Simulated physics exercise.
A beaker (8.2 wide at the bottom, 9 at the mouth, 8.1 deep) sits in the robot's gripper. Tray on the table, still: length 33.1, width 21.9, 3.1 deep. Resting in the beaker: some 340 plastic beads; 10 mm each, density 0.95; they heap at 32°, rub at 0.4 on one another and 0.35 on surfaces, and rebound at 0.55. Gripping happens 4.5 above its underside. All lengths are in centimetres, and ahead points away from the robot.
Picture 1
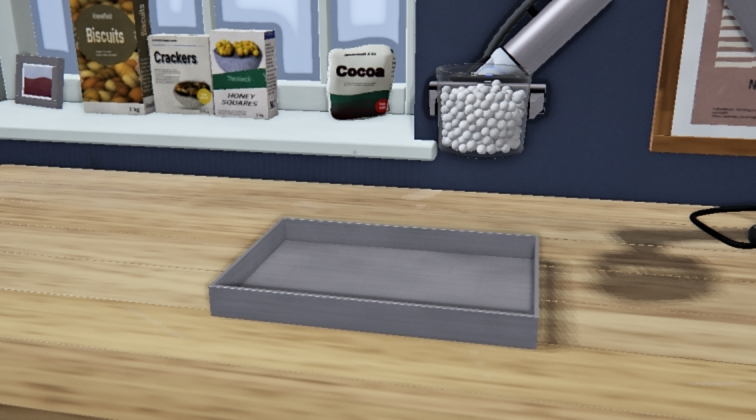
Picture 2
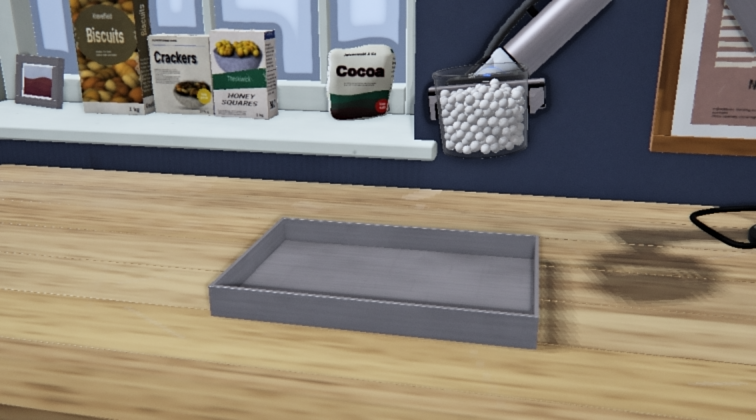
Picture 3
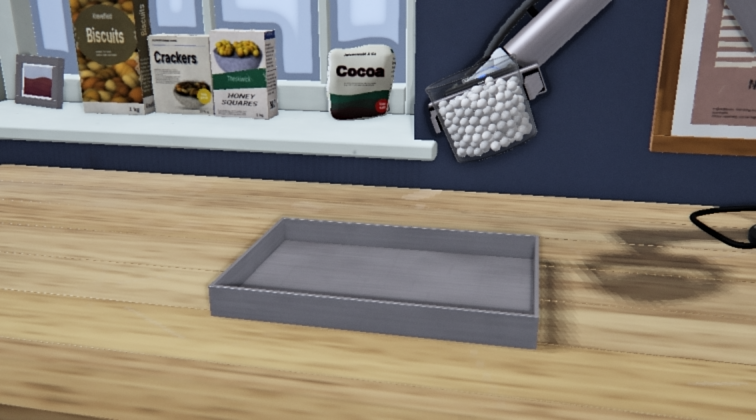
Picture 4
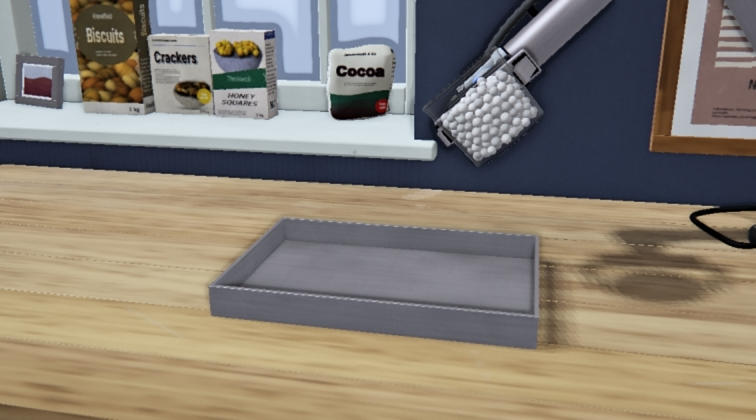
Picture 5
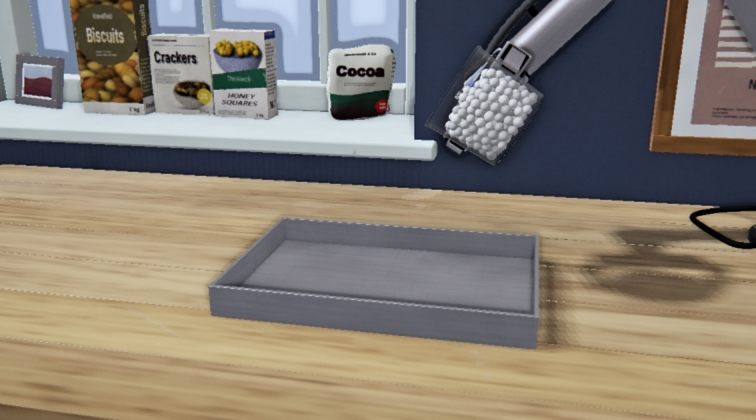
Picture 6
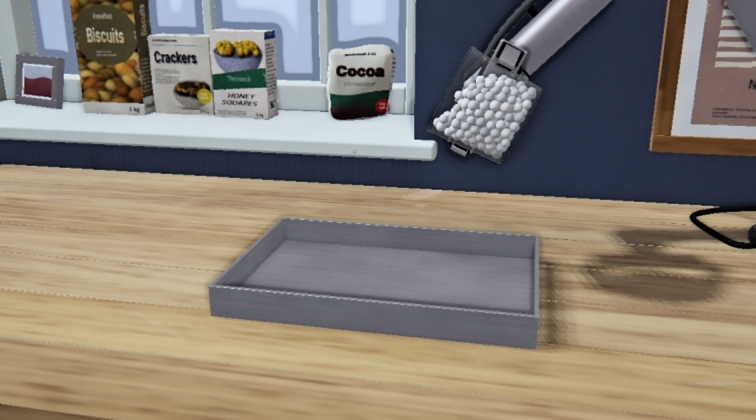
A robot arm steadily tilts a clear beaker of white beads forward above the table.
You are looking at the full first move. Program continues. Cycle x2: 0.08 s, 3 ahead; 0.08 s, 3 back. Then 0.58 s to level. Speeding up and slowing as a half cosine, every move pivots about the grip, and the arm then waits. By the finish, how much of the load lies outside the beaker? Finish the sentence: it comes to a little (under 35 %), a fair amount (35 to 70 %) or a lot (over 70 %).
It comes to a fair amount.
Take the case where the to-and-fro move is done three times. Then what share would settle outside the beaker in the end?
Estimate for that case: 50 %.
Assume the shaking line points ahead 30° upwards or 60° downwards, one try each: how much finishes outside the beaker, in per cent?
Near 60 and 15 percent respectively.
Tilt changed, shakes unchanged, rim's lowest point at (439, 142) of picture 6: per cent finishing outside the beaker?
The share is about 85 percent.
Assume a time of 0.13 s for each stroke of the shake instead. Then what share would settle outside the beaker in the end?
It would come to around 25 %.
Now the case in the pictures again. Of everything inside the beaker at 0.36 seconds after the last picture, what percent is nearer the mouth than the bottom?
About 50 per cent.
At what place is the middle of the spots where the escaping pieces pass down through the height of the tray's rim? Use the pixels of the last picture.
Their middle lies around (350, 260).
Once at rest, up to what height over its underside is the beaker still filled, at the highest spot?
6.5 cm.
Then, 0.36 s later, tilted 63° forward, highest piece 22 above the table; 201 in the beaker, 84 in the tray, 58 in flight or on a rim.
Then, 0.72 s later, tilted 14° forward, highest piece 24 above the table; 186 in the beaker, 150 in the tray, 7 on the table or floor.
Then, 1.10 s later, level, highest piece 23 above the table; 186 in the beaker, 150 in the tray, 7 on the table or floor.
Then, 2.15 s later, level, highest piece 23 above the table; 186 in the beaker, 150 in the tray, 7 on the table or floor.
At rest, 186 in the beaker, 150 in the tray, 7 on the table or floor. That is 46 % outside the beaker.
